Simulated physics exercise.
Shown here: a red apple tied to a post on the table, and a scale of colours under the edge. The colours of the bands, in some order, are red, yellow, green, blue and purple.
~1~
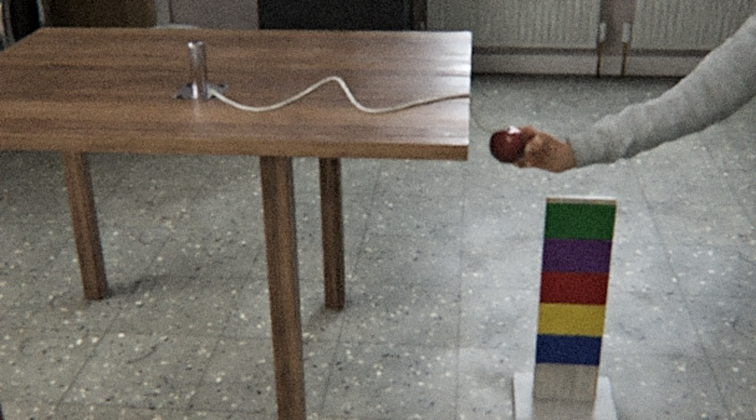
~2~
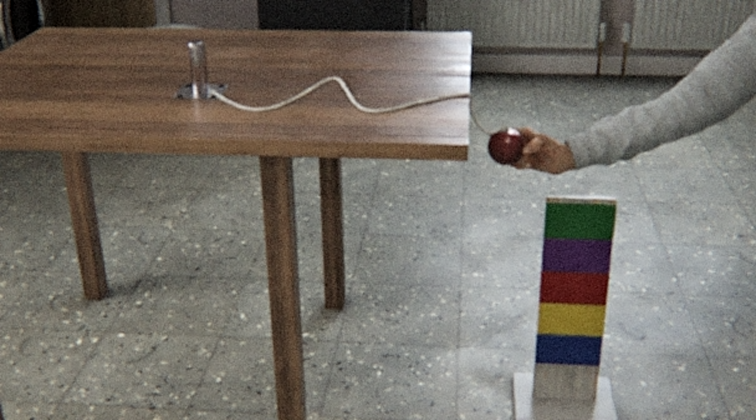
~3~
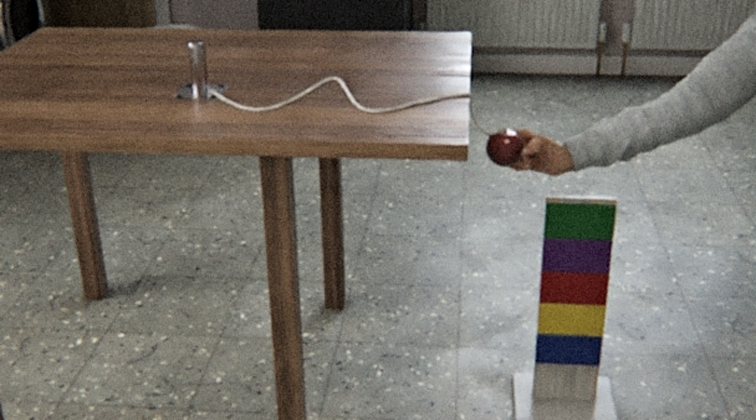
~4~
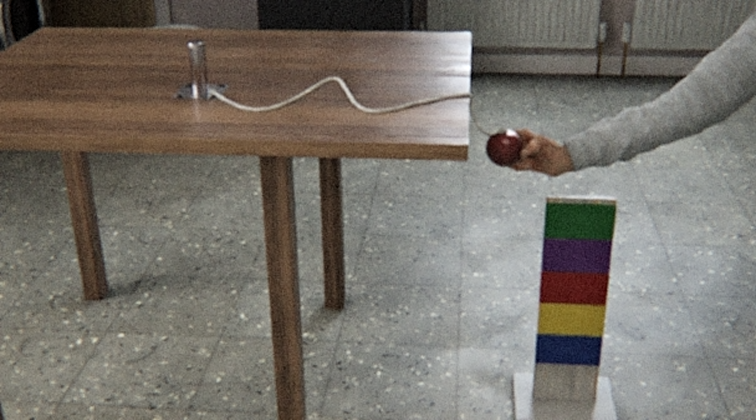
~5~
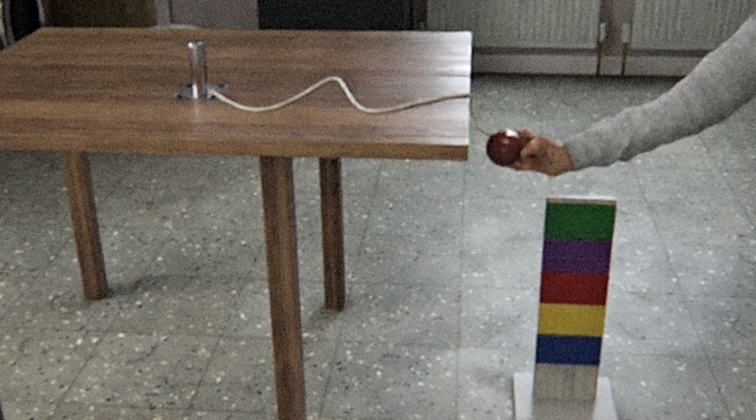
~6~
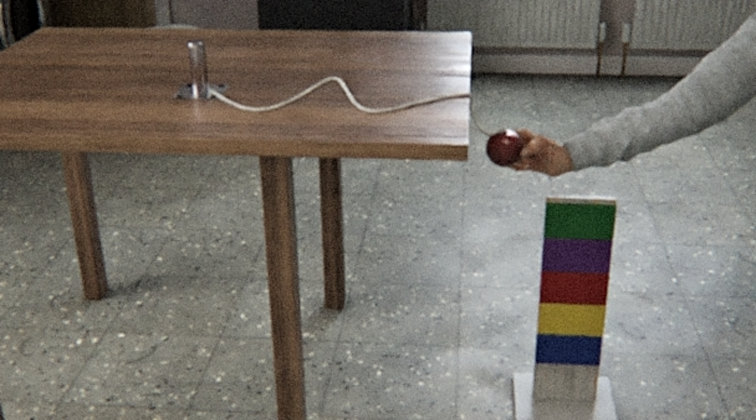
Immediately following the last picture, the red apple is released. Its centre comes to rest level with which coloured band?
With the yellow one.
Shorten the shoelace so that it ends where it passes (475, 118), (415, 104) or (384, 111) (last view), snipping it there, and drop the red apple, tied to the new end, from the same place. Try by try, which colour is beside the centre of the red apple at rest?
Per try - 1: Red; 2: Green; 3: No band.
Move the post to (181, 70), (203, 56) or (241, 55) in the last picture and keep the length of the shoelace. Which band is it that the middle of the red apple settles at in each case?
Result 1: Red. Result 2: Red. Result 3: Yellow.
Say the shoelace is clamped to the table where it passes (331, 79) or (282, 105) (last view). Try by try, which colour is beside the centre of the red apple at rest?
Note: Try 1 purple; try 2 red.
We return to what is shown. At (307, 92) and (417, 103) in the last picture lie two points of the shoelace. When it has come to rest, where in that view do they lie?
In that view they reach (363, 94) and (467, 204).
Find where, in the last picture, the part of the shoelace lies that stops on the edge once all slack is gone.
It's near (349, 95) in the last picture.
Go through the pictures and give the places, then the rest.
In the first picture, red apple (508, 146); green (580, 222); purple (577, 257); red (574, 289); yellow (571, 321); blue (569, 351).
In the second picture, red apple (506, 147); shoelace through (231, 103) (297, 98) (342, 83) (362, 109) (440, 99).
In the third picture, red apple (505, 148).
In the fourth picture, red apple (505, 149); shoelace through (231, 103) (297, 98) (342, 83) (362, 109) (440, 99).
In the fifth picture, red apple (505, 149).
In the sixth picture, red apple (505, 149); shoelace through (231, 103) (297, 98) (342, 83) (362, 109) (440, 99).
Soon after, apple near (464, 287); level with red.
After that, apple near (459, 321); level with yellow.
In the end, apple near (460, 321); level with yellow. Its middle rests at the yellow band.
